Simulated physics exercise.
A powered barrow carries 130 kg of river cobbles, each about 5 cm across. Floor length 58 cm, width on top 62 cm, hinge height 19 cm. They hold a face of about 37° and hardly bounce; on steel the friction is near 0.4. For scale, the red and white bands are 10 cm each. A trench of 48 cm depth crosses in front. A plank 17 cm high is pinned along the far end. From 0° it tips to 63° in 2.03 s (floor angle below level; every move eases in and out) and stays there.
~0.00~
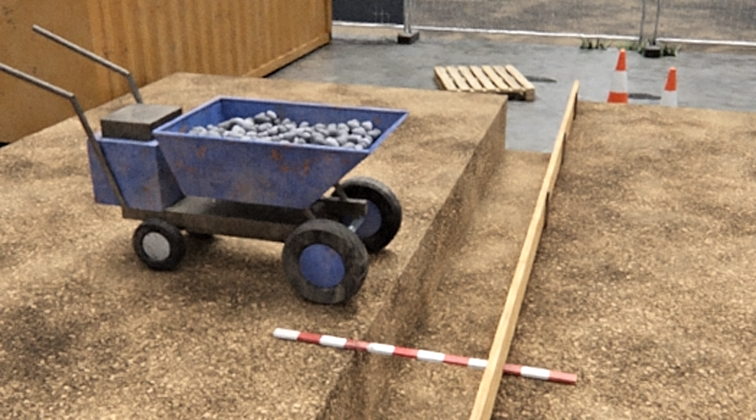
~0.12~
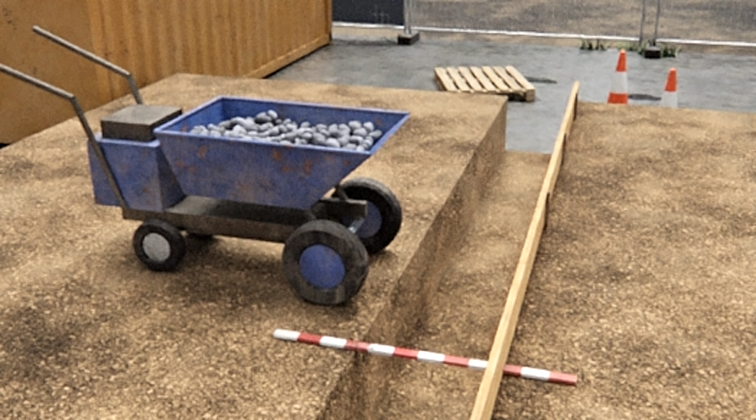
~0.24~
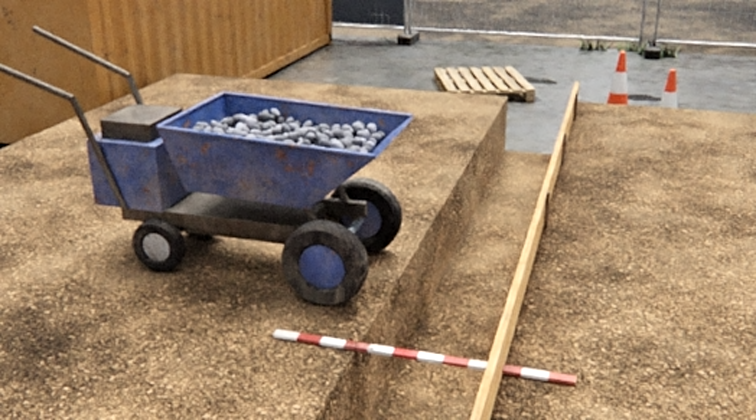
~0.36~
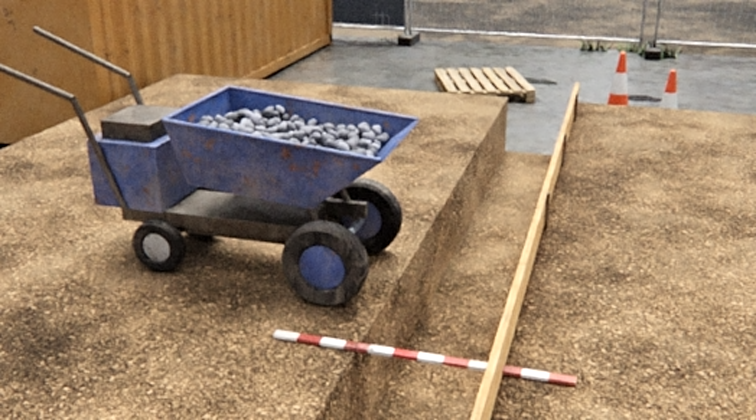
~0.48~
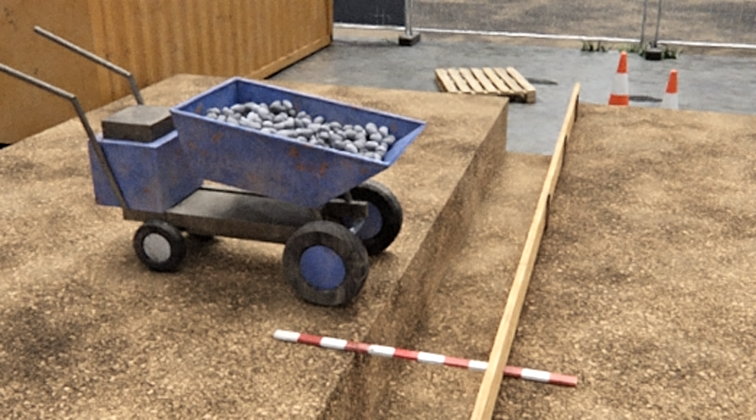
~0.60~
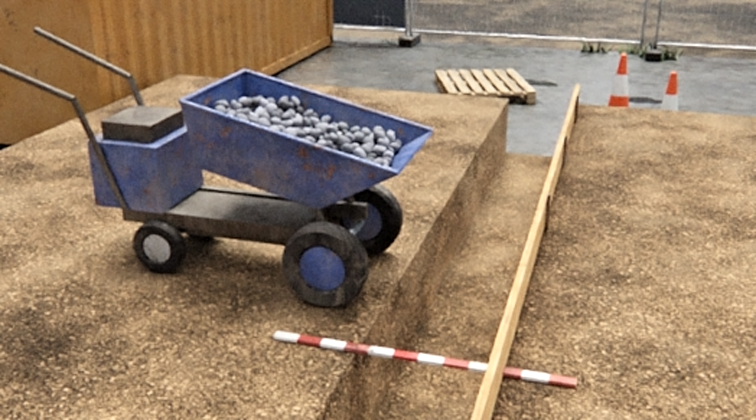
A blue barrow's tray of grey stones slowly tilts forward to the right beside a trench.
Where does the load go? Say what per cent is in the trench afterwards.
Roughly 91 per cent ends in the trench.
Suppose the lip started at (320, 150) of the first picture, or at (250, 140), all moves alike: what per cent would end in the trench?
First some 100, then 85 per cent.
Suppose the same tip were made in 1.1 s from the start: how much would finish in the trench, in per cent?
Then about 80 per cent.
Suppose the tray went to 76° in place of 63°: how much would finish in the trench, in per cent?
In that case some 95 per cent.
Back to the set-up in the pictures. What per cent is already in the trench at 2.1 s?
About 40 per cent by then.
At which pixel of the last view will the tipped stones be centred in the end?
Near (476, 374).
After 1.5 s the floor is at 53°; 100 % in the tray; the foremost stones are at (456, 224).
After 2.1 s the floor is at 63°; 53 % in the tray, 42 % in the trench, 4 % past the trench; the foremost stones are at (553, 283).
After 2.5 s the floor is at 63°; 24 % in the tray, 67 % in the trench, 10 % past the trench; the foremost stones are at (625, 315).
After 4.4 s the floor is at 63°; 0 % in the tray, 91 % in the trench, 9 % past the trench; the foremost stones are at (666, 315).
